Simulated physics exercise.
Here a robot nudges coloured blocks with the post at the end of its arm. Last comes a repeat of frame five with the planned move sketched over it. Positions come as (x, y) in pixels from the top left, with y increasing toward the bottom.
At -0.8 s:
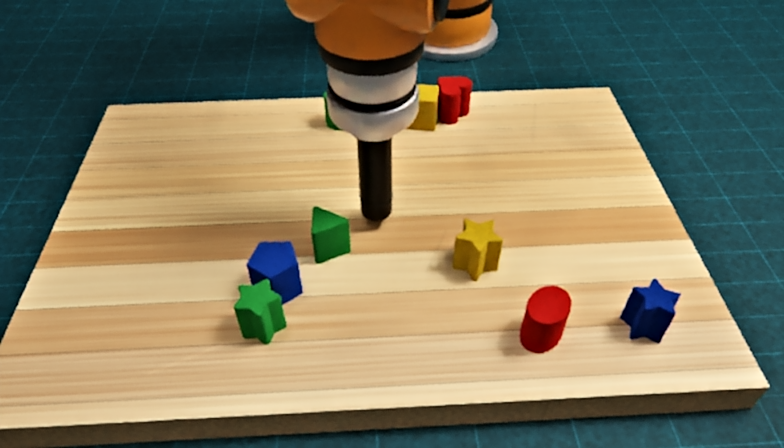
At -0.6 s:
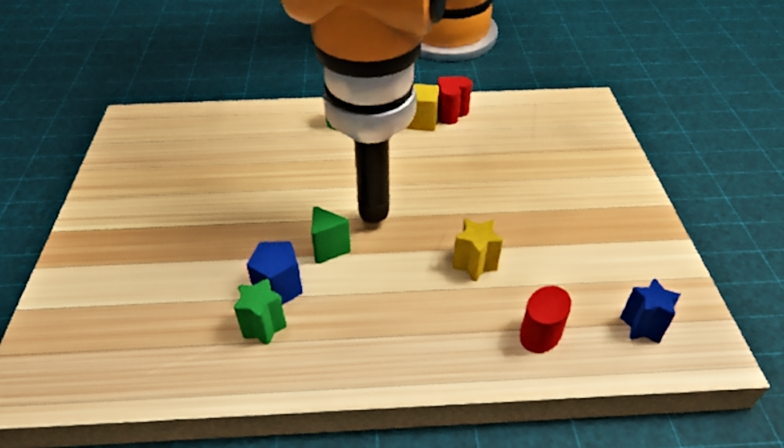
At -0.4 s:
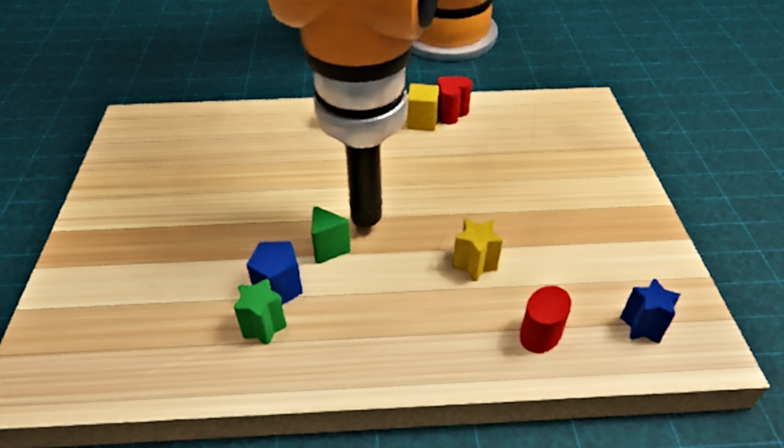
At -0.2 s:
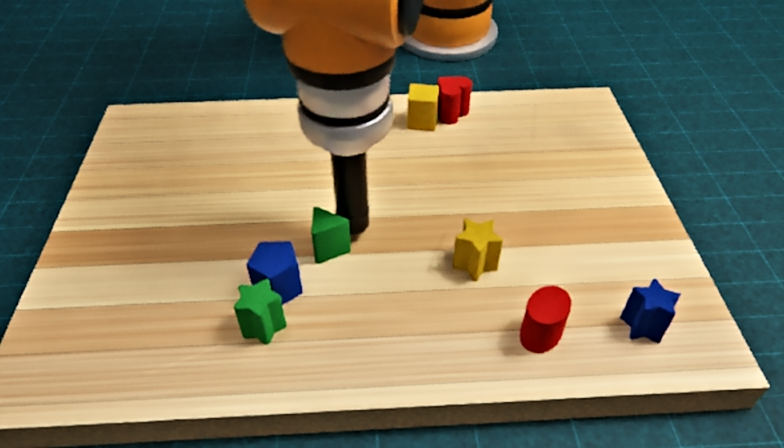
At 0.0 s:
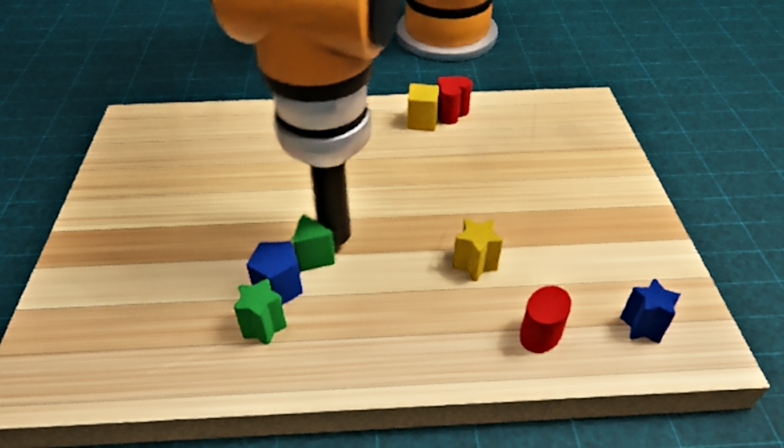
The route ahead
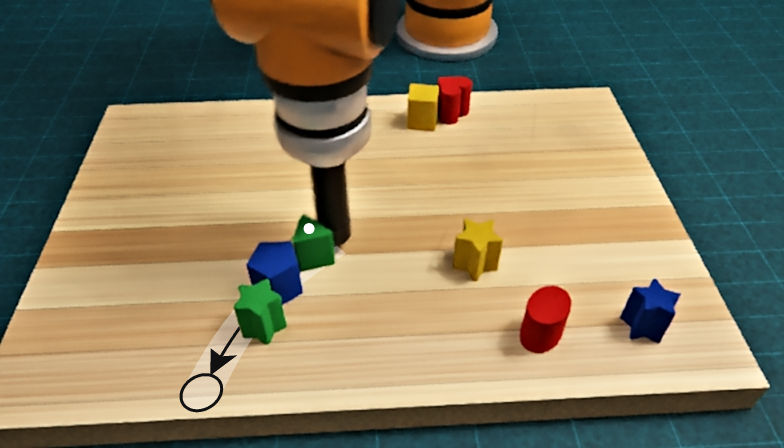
In this clip, a robot arm with a black post moves left and slightly toward the viewer over a wooden board of coloured blocks, then nudges the green triangular block a short way left, toward the blue pentagonal block.
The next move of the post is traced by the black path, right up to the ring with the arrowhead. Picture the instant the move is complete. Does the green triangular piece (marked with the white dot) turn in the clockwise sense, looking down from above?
It seems so.
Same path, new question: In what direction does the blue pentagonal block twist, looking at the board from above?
From the top: Counterclockwise.
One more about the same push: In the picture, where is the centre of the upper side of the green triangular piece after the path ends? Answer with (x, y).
Answer: (240, 243).
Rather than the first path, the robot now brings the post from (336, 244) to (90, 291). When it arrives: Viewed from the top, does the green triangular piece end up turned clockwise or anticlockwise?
It turns round anticlockwise.
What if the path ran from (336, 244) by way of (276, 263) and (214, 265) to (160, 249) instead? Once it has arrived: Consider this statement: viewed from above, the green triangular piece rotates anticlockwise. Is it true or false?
Verdict: True.
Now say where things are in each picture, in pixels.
The first frame shows post's lower end at (377, 211); green star-shaped block at (256, 296); blue pentagonal block at (273, 257); green triangular piece at (325, 219).
The second frame shows post at (374, 213); blocks still.
The third frame shows post at (366, 217); blocks still.
The fourth frame shows post at (353, 225); blocks still.
The fifth frame shows post at (335, 236); green star-shaped block at (256, 296); blue pentagonal block at (273, 257); green triangular piece at (309, 229).
Drawn move, from (336, 244) through (284, 280) and (239, 329) to (201, 392); the dot is on the green triangular piece.
On the path given first. One third of the way, post at (282, 272); green star-shaped block at (254, 300); blue pentagonal block at (237, 271), turned 60° anticlockwise; green triangular piece at (245, 241), turned 35° clockwise.
Two thirds of the way, post at (236, 321); green star-shaped block at (253, 320), turned 30° anticlockwise; blue pentagonal block at (189, 293), turned 40° anticlockwise; green triangular piece at (240, 243), turned 60° clockwise.
At the end, post at (198, 384); green star-shaped block at (251, 328), turned 65° anticlockwise; blue pentagonal block at (187, 293), turned 35° anticlockwise; green triangular piece at (240, 243), turned 60° clockwise.
